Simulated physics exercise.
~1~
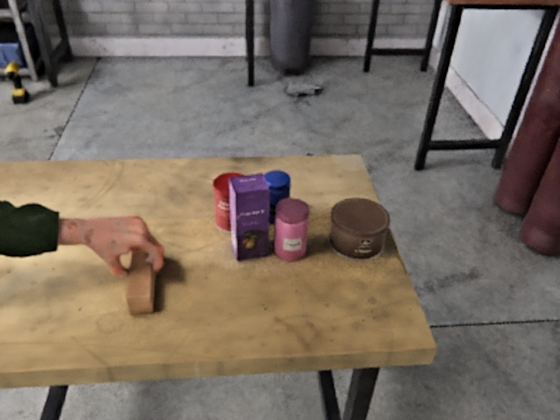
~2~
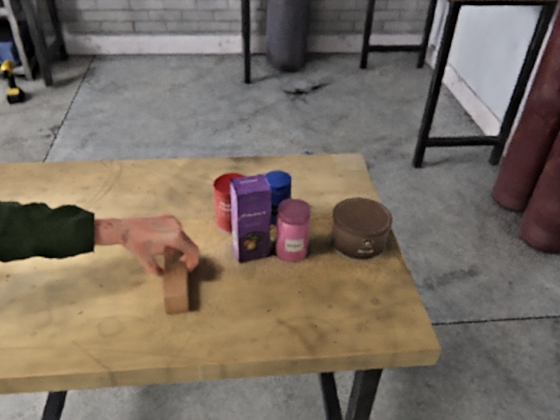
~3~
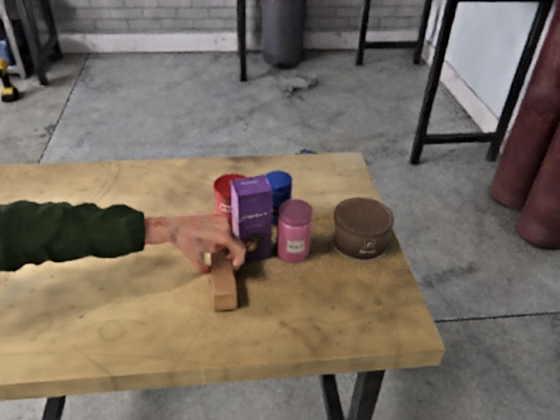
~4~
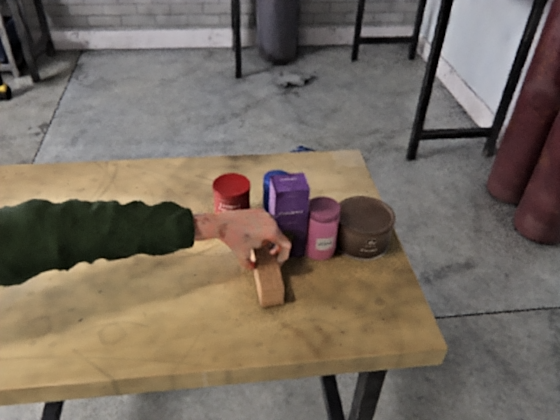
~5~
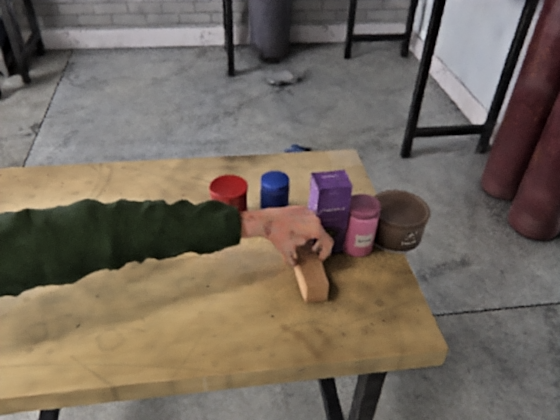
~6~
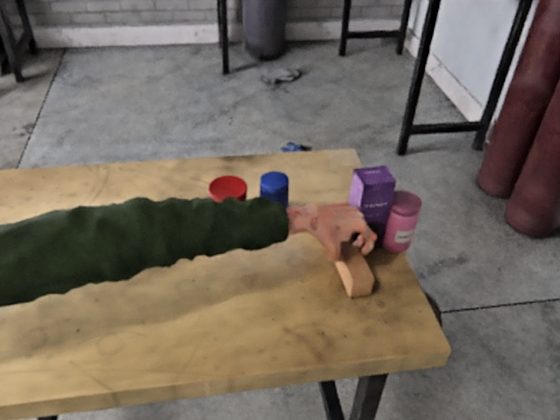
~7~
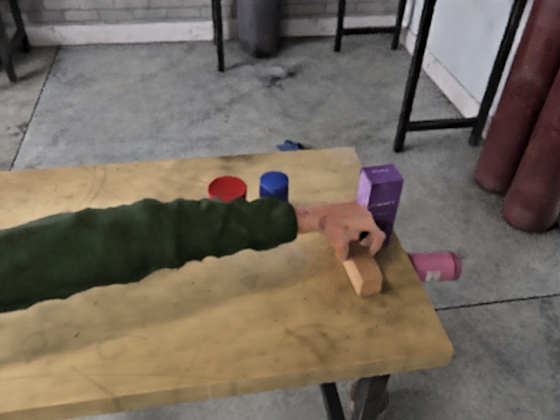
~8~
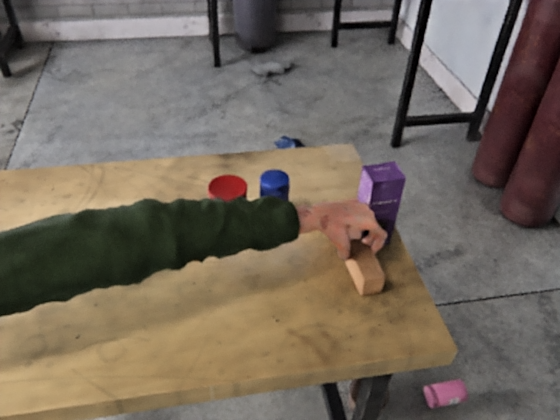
A hand slides a wooden block right, pushing the brown tub then pink jar off the table.
